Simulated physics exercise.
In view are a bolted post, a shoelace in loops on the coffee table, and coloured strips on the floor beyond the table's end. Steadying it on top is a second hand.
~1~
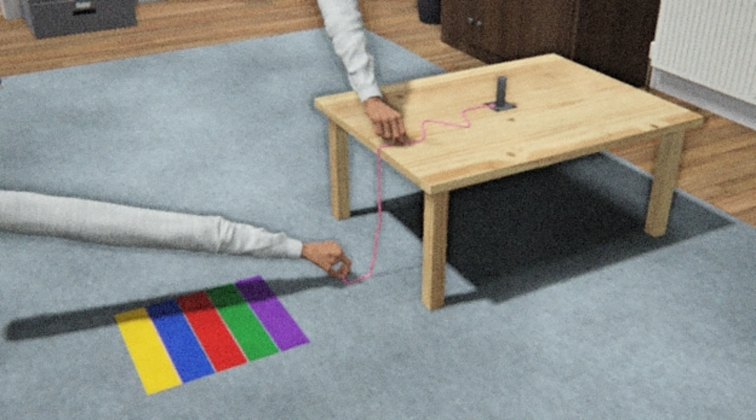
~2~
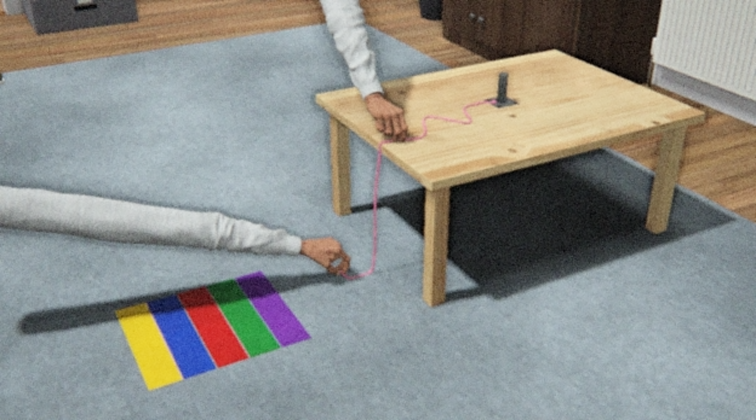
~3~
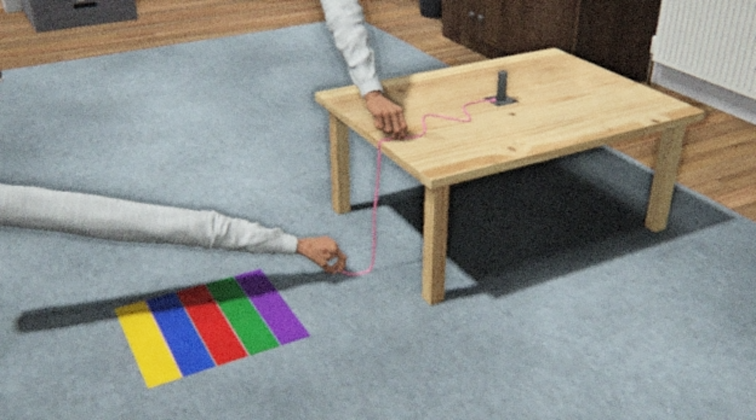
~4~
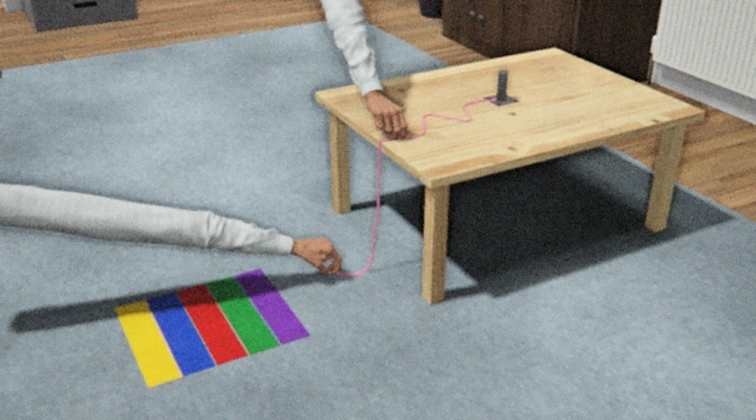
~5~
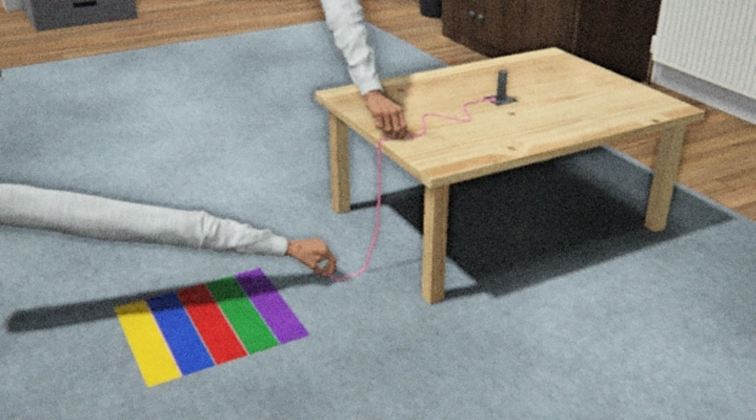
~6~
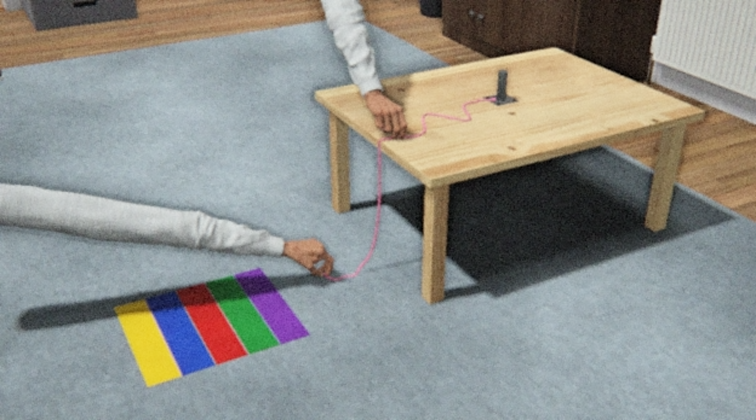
A hand low on the left, gripping the end of a pink shoelace, draws it slightly leftward toward the coloured strips on the floor. The lace hangs over the table's edge beneath a second hand, which stays put, while the loops on the tabletop barely change.
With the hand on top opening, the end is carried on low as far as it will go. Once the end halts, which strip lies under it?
The blue strip lies under it.
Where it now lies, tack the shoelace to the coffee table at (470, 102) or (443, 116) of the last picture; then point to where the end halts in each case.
Per try (px, approx.): (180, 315), (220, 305).
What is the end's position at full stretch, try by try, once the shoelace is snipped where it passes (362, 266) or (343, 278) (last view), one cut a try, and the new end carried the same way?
(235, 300) and (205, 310).
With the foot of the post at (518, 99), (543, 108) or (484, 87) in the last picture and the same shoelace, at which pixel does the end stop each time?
Approximate places, in that order: (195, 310), (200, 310), (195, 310).
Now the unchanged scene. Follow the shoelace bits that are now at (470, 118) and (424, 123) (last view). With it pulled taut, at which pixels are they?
End positions: About (443, 117) and about (383, 136).
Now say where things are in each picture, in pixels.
The first frame shows end (342, 275); purple (287, 333); green (256, 343); red (224, 353); blue (192, 363); yellow (158, 374).
The second frame shows end (341, 272); shoelace through (471, 105) (457, 122) (425, 129) (382, 145) (375, 206) (374, 262).
The third frame shows end (337, 271).
The fourth frame shows end (333, 271); shoelace through (470, 103) (457, 120) (425, 127) (382, 143) (378, 203) (371, 259).
The fifth frame shows end (328, 272).
The sixth frame shows end (324, 273); shoelace through (470, 103) (457, 119) (424, 126) (381, 142) (380, 202) (368, 258).
Soon after, end near (225, 302); over green.
Then, end near (191, 311); over red.
At full stretch, end near (171, 317); over blue. It halts on the blue strip.
